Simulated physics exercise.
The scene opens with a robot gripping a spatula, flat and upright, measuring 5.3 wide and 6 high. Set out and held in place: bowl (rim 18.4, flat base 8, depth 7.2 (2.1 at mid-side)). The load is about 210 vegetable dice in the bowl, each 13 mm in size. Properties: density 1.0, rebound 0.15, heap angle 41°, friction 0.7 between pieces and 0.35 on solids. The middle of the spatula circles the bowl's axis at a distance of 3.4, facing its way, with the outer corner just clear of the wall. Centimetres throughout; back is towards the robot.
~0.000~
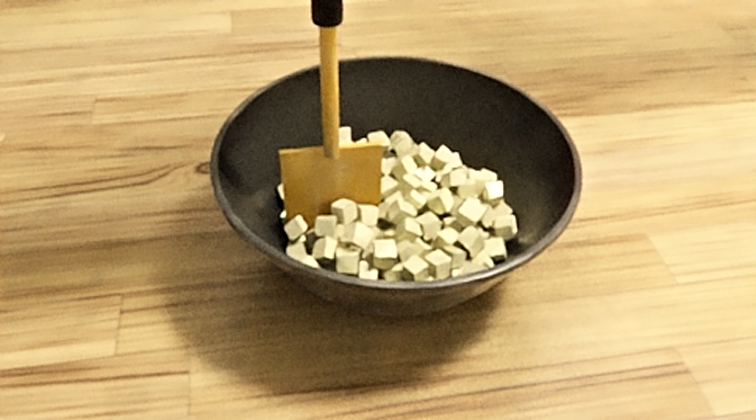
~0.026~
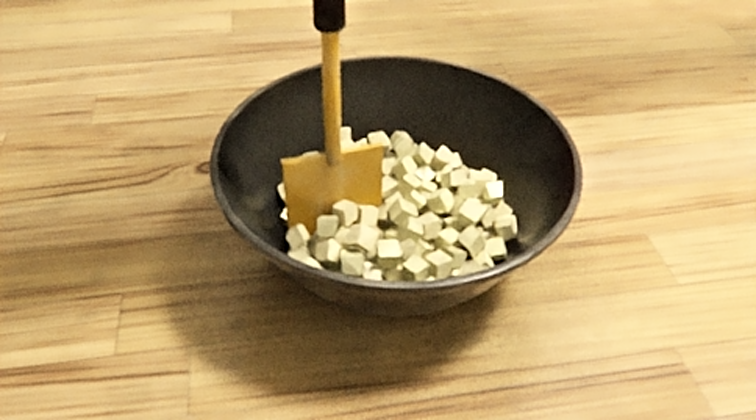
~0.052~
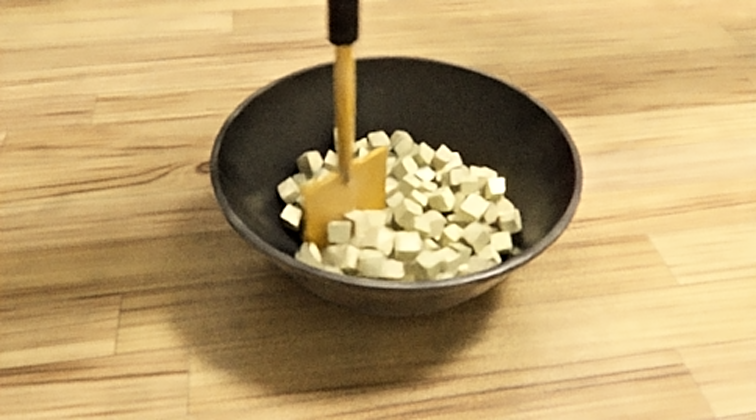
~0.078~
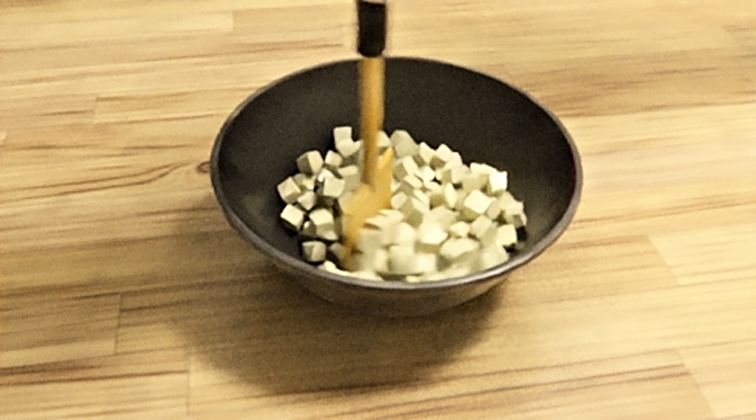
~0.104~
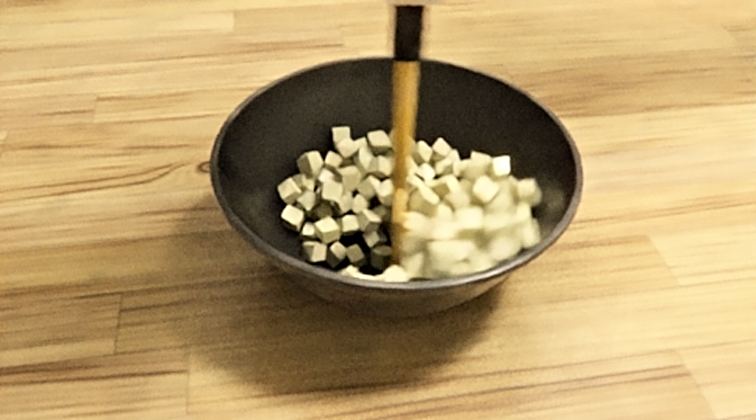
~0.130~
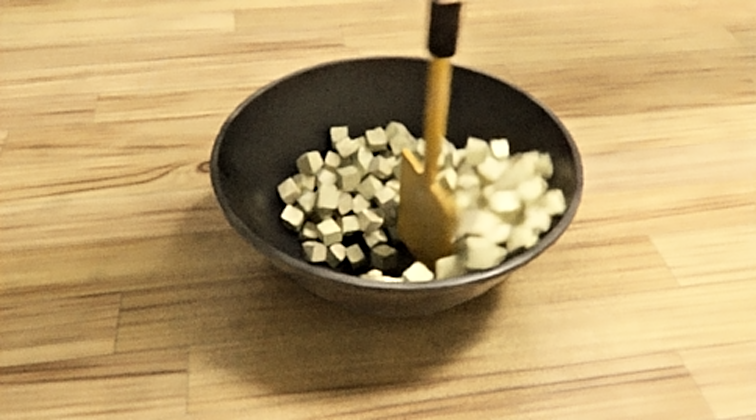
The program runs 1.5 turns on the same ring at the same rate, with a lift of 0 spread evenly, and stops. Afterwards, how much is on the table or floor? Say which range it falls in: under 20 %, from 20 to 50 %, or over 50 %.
It falls from 20 to 50 %.
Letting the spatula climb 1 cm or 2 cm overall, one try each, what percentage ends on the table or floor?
Try one: Around 30 %; try two: Around 25 %.
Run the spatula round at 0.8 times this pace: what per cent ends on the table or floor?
20 %.
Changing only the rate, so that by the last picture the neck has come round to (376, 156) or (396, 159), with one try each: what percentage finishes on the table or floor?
About 15 and 20 %.
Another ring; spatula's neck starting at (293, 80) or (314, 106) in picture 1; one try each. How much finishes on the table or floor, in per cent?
Roughly 10 % and 50 %.
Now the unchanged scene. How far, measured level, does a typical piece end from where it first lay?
I'd put it at roughly 9 centimetres.
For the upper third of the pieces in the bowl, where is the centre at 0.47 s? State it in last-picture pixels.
I'd say about (430, 252).
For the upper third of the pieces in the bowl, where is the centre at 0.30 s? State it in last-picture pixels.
Around (333, 95).
After 0.30 s, 272° round, highest piece 10 above the table; 184 in the bowl, 2 on the table or floor, 21 in flight or on the tool.
After 0.47 s, 78° round, highest piece 9 above the table; 155 in the bowl, 37 on the table or floor, 15 in flight or on the tool.
After 0.76 s, 180° round, highest piece 8 above the table; 141 in the bowl, 66 on the table or floor.
After 1.46 s, 180° round, highest piece 8 above the table; 141 in the bowl, 66 on the table or floor.
In the end, 141 in the bowl, 66 on the table or floor. That is 32 % on the table or floor.
